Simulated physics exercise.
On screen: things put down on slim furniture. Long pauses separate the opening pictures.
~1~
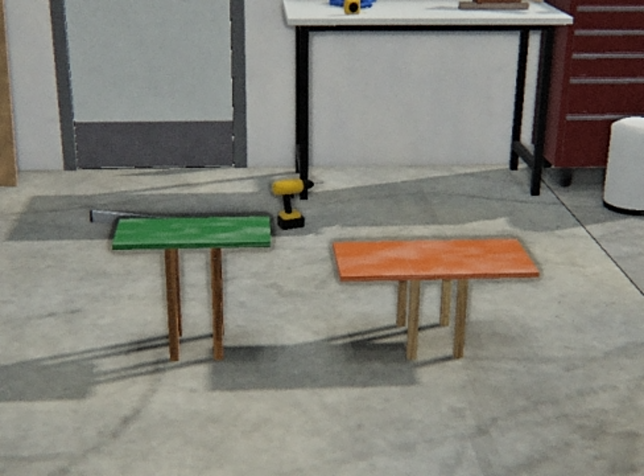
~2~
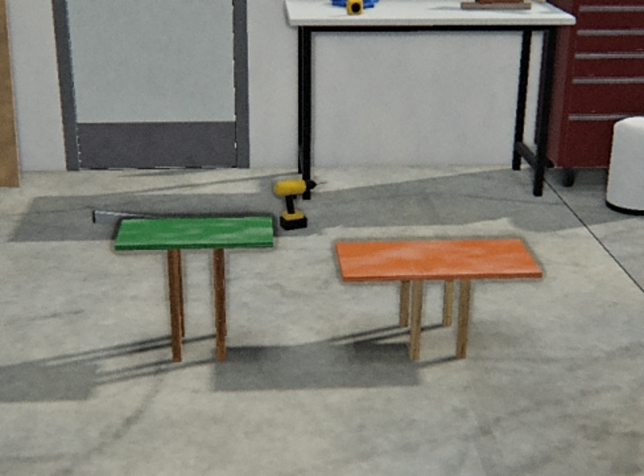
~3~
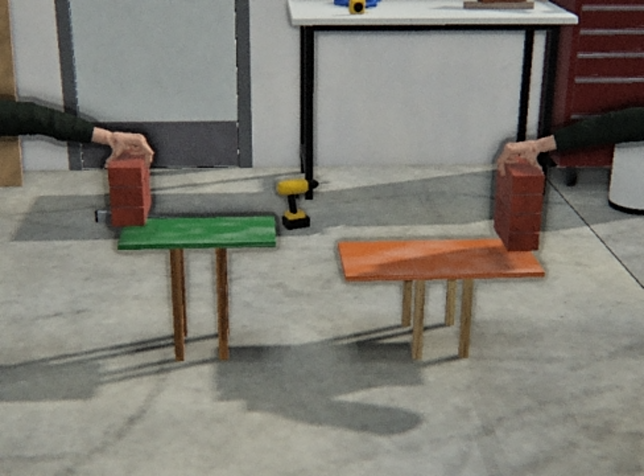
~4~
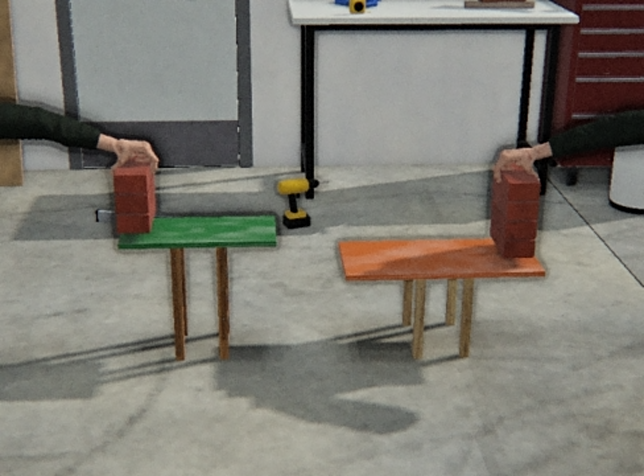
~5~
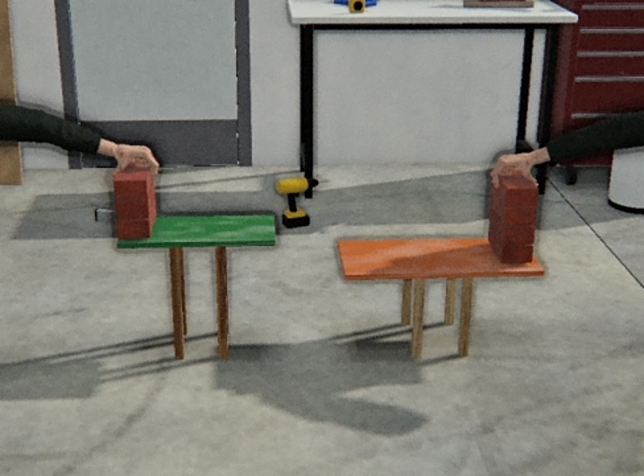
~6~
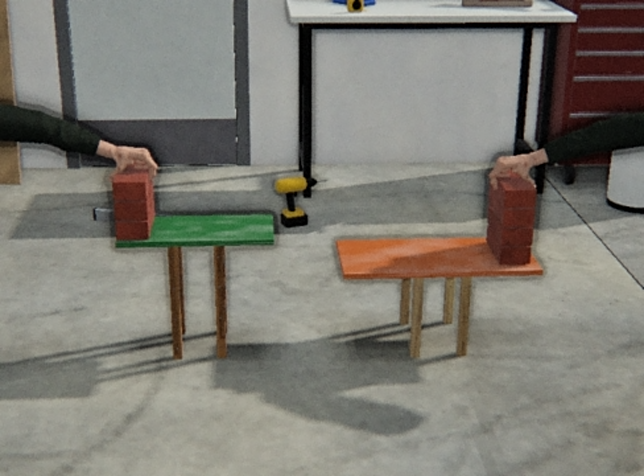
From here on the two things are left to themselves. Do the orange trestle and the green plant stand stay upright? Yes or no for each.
Orange trestle: No; green plant stand: No.
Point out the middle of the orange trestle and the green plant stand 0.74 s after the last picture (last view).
For the first, (519, 265); for the second, (63, 283).
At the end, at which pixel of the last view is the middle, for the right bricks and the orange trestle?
(630, 320), then (515, 267).
Then, 0.40 s later than the last frame, orange trestle tilted by 21° near (470, 253); green plant stand tilted by 13° near (166, 229).
Then, 0.60 s later than the last frame, orange trestle tilted by 55° near (519, 265); green plant stand tilted by 41° near (109, 245).
Then, 0.74 s later than the last frame, orange trestle tilted by 55° near (519, 265); green plant stand tilted by 70° near (63, 283).
When it is over, the orange trestle overbalances, near (515, 267); the green plant stand overbalances, near (67, 284).
